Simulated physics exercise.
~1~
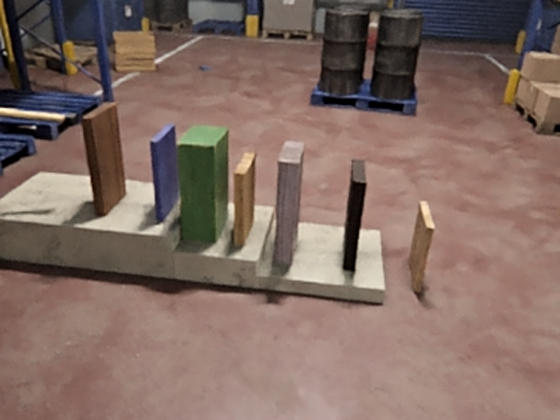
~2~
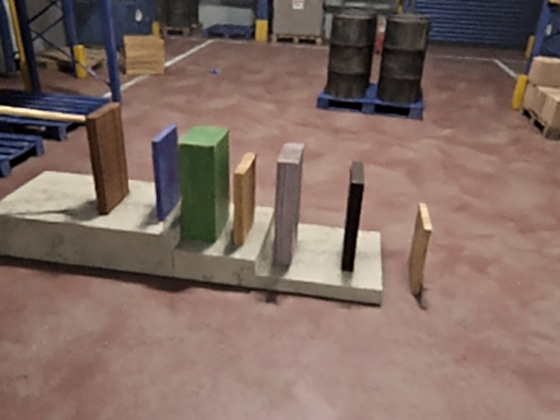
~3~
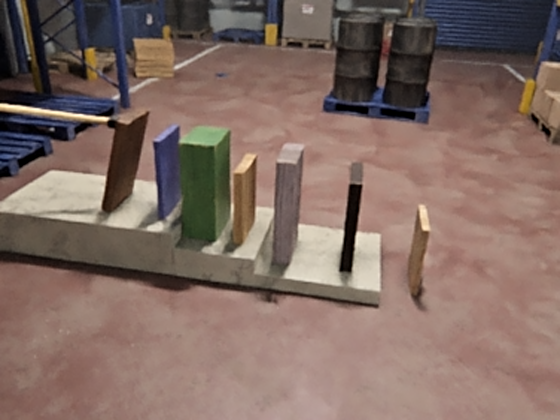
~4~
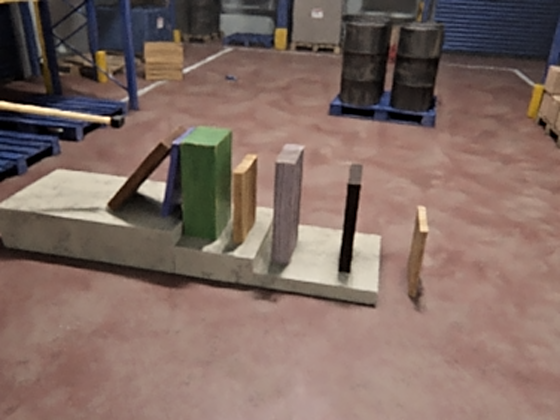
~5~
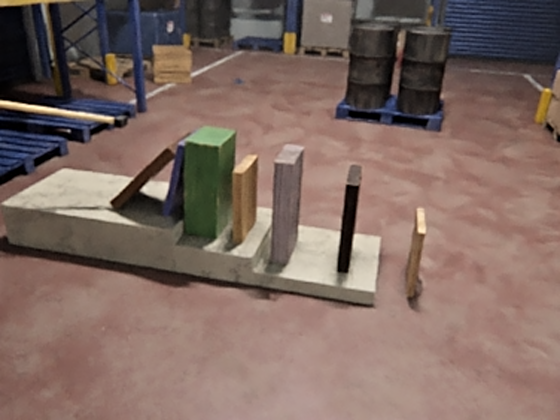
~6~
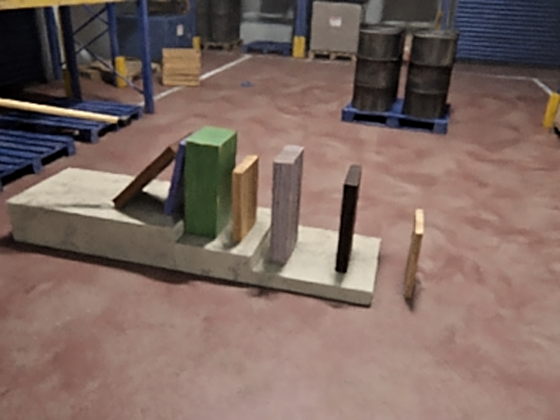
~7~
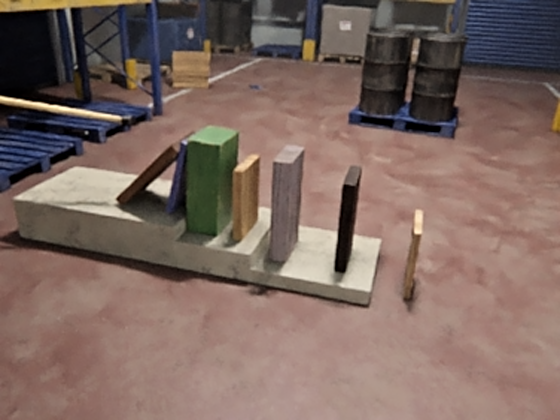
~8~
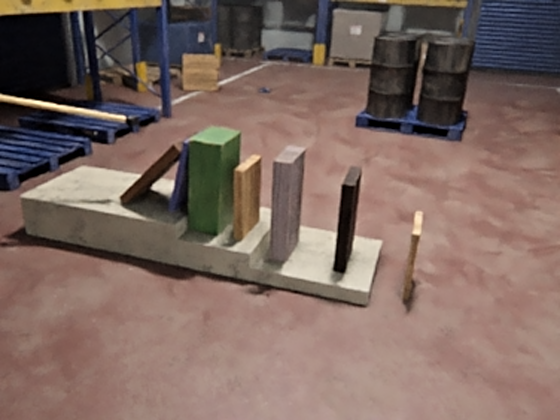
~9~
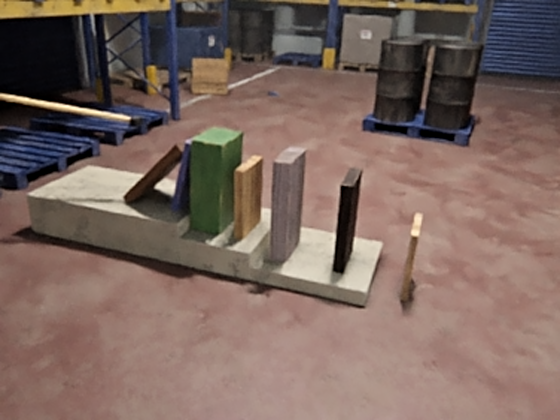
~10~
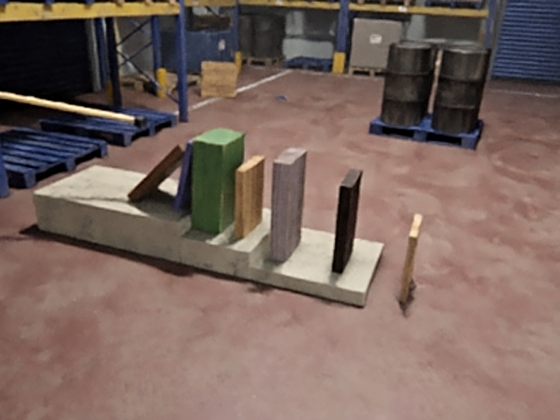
Brown board pushed by a pole tipping right onto a blue board, which leans against a green board that stays standing.
